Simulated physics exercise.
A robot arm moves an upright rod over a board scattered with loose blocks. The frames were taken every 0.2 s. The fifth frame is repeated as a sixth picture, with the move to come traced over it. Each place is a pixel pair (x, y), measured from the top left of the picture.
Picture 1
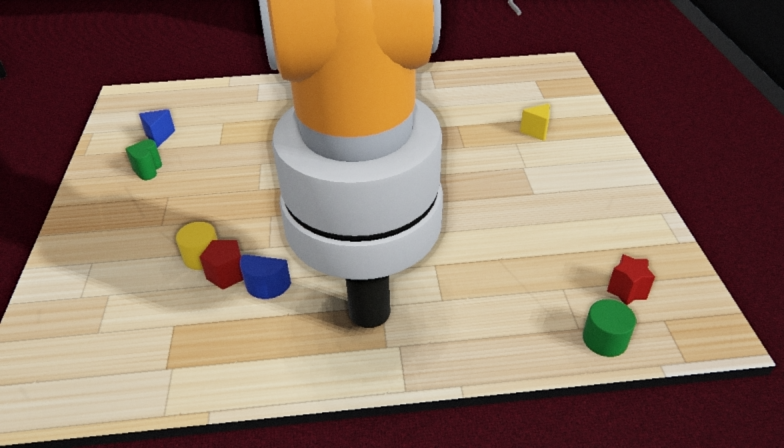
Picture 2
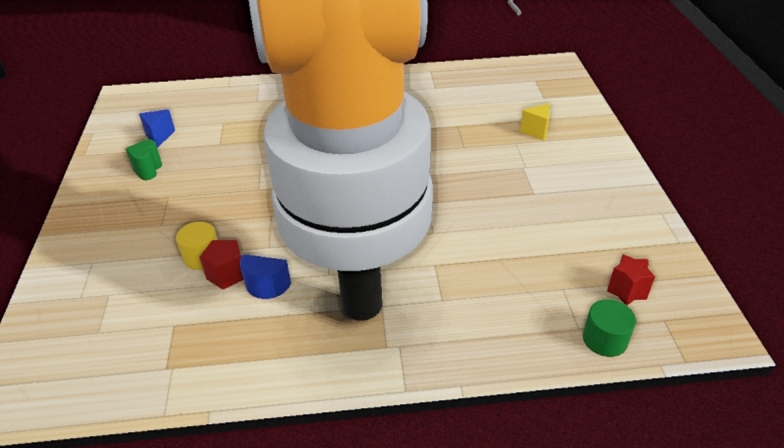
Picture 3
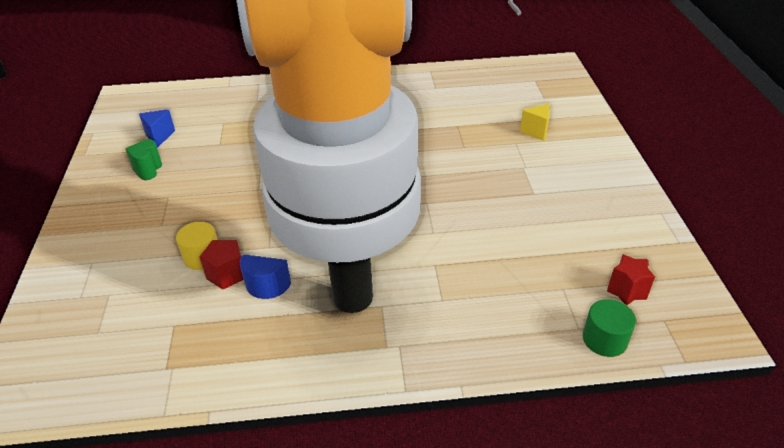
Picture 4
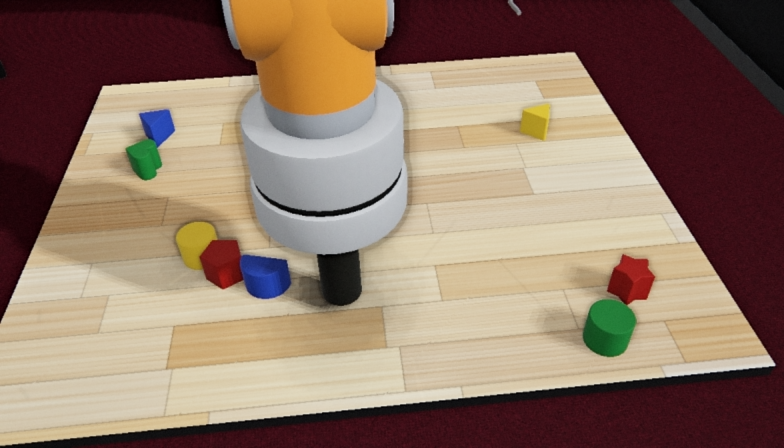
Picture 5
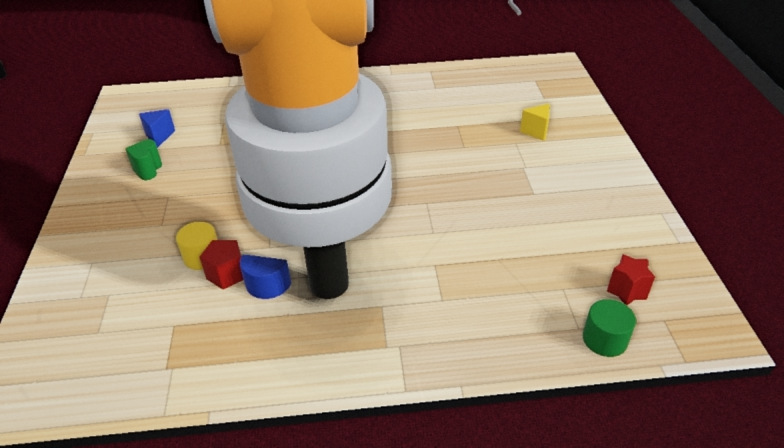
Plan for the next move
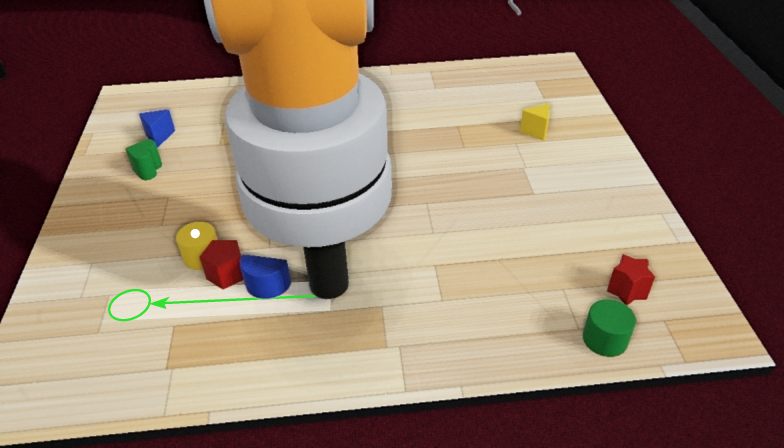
An orange and grey robot arm holds a black upright rod over a pale wood-plank board on a dark red surface, seen from above at an angle. A yellow round block, red pentagon and blue half-round block sit left of the rod, with blue and green blocks behind, yellow at upper right, red and green at lower right. The rod glides slowly leftward and slightly back, nearing the still blue half-round block.
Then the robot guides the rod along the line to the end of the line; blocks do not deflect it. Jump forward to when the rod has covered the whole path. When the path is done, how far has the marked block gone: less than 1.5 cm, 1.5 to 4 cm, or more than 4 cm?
Band: 1.5 to 4 cm.
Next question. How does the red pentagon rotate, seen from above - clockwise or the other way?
With the clock.
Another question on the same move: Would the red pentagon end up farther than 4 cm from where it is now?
That would be a yes.
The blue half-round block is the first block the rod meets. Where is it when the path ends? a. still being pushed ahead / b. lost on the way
The answer is a.
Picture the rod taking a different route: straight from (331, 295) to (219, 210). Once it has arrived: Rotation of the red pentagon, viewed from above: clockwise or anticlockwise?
From the top: Clockwise.
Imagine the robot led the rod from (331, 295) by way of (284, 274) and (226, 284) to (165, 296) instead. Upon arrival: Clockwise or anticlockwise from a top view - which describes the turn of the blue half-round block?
Viewed from above, counterclockwise.
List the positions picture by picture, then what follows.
The first picture shows lower end of the rod (370, 313), tops of blocks, yellow round block (195, 234), red pentagon (221, 251), blue half-round block (261, 264).
The second picture shows rod (362, 305), blocks as before.
The third picture shows rod (353, 298), blocks as before.
The fourth picture shows rod (342, 291), blocks as before.
The fifth picture shows rod (329, 285), yellow round block (195, 234), red pentagon (221, 251), blue half-round block (261, 264).
The drawn path runs from (331, 295) to (130, 305); the dot is on the yellow round block.
What follows on the original path. One third of the way, rod (260, 288); yellow round block (188, 228); red pentagon (194, 253), turned 65° clockwise; blue half-round block (218, 272), turned 20° anticlockwise.
Two thirds of the way, rod (193, 291); yellow round block (184, 223); red pentagon (167, 250), turned 110° clockwise; blue half-round block (151, 272).
At the end, rod (125, 295); yellow round block (184, 223); red pentagon (163, 249), turned 120° clockwise; blue half-round block (92, 264), turned 30° clockwise.
